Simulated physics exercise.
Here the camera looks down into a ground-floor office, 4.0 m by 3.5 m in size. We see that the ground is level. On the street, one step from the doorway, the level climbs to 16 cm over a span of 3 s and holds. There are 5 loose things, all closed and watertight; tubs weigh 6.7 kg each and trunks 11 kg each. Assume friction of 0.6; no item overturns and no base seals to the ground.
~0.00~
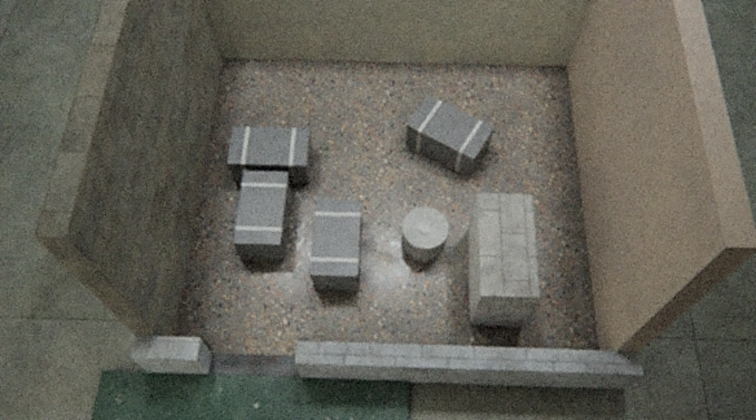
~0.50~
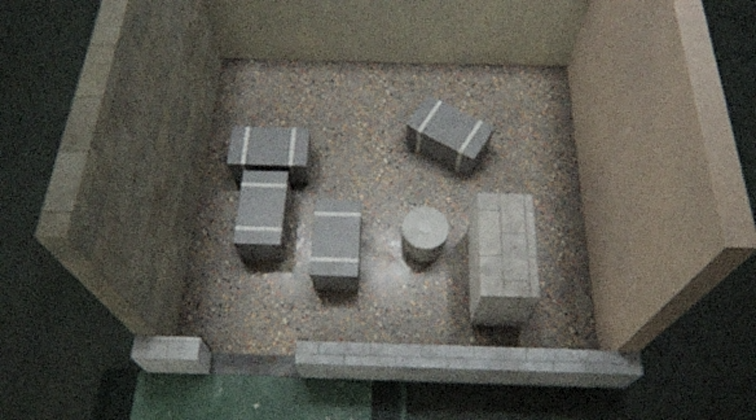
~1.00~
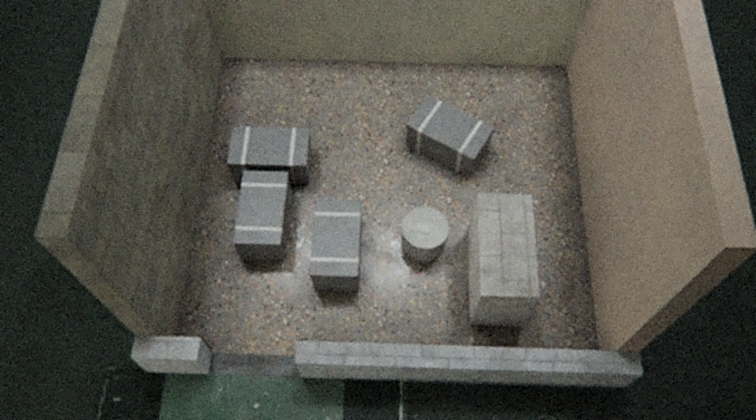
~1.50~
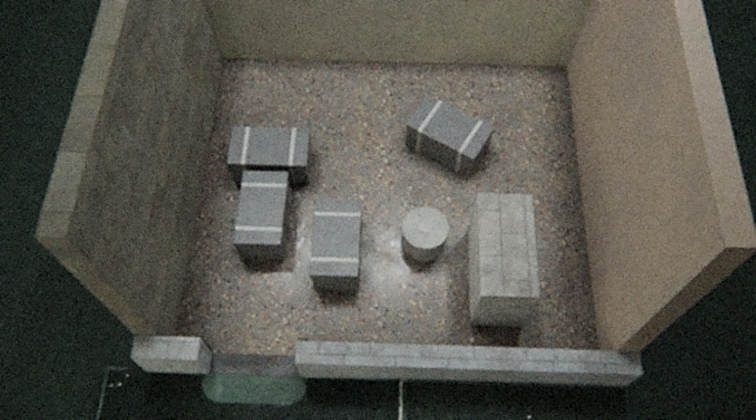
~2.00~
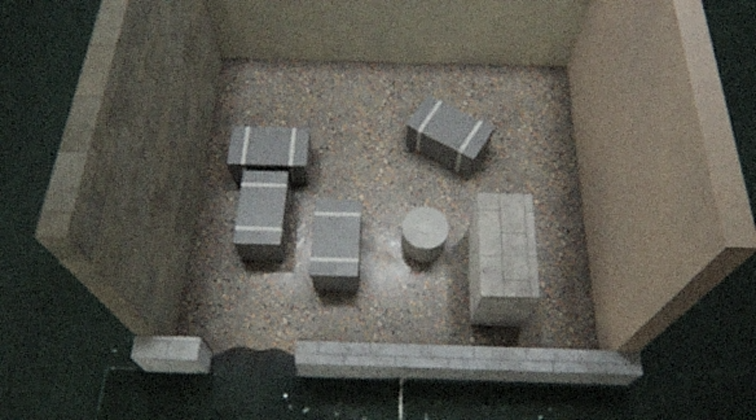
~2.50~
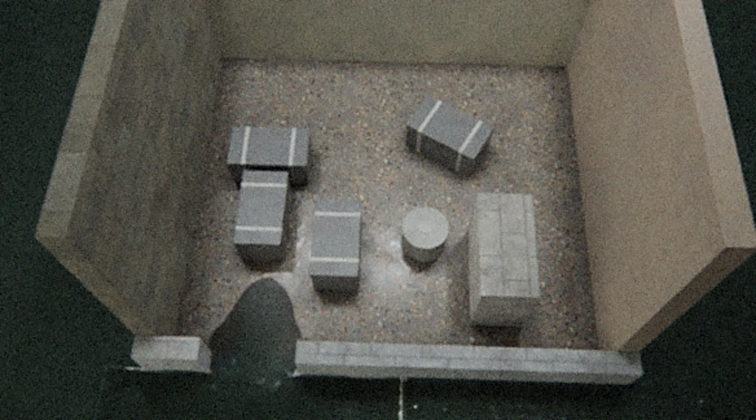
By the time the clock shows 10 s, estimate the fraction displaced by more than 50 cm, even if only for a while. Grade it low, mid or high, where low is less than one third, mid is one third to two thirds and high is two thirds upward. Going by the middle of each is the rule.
Grade: Mid.
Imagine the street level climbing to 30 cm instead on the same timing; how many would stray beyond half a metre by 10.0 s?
That would give 4.
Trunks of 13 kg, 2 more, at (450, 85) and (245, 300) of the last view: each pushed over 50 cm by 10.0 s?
Note: Item 1 stays inside the limit; item 2 exceeds the limit.
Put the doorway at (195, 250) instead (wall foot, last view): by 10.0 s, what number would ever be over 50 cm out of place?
In that case the number is 4.
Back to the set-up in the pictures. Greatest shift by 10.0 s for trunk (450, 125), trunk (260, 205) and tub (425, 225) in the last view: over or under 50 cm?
Taking them in that order, the first is within the limit, the second beyond the limit and the third within the limit.
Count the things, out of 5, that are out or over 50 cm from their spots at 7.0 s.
The count is 2.
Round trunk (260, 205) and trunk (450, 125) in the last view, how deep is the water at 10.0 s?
Depth approx. 5 cm / 3 cm.
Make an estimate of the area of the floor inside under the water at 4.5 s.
Near 5.5 m2 in all.
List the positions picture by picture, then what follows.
A tub at (425, 227) rests on the ground; a trunk at (261, 207) rests on the ground; 0.0 m2 under water; 0 of 5 have shifted, in the first frame.
A tub at (425, 227), on the bottom; a trunk at (261, 207), on the bottom; 0.0 m2 under water; 0 of 5 have shifted, in the second frame.
A tub at (425, 227) rests on the ground; a trunk at (261, 207) rests on the ground; 0.0 m2 under water; 0 of 5 have shifted, in the third frame.
A tub at (425, 227), on the bottom; a trunk at (261, 207) rests on the ground; 0.0 m2 under water; 0 of 5 have shifted, in the fourth frame.
A tub at (425, 227), on the bottom; a trunk at (261, 207) rests on the ground; 0.0 m2 under water; 0 of 5 have shifted, in the fifth frame.
A tub at (425, 227) rests on the ground; a trunk at (261, 207), on the bottom; 0.4 m2 under water; 0 of 5 have shifted, in the sixth frame.
After 3.5 s 0 of 5 are over 50 cm from their spots; 0 afloat.
After 4.5 s 0 of 5 are over 50 cm from their spots; 1 afloat.
After 7.0 s 2 of 5 are over 50 cm from their spots; 2 afloat.
After 10.0 s 2 of 5 are over 50 cm from their spots, and 2 have been at some point; 2 afloat.
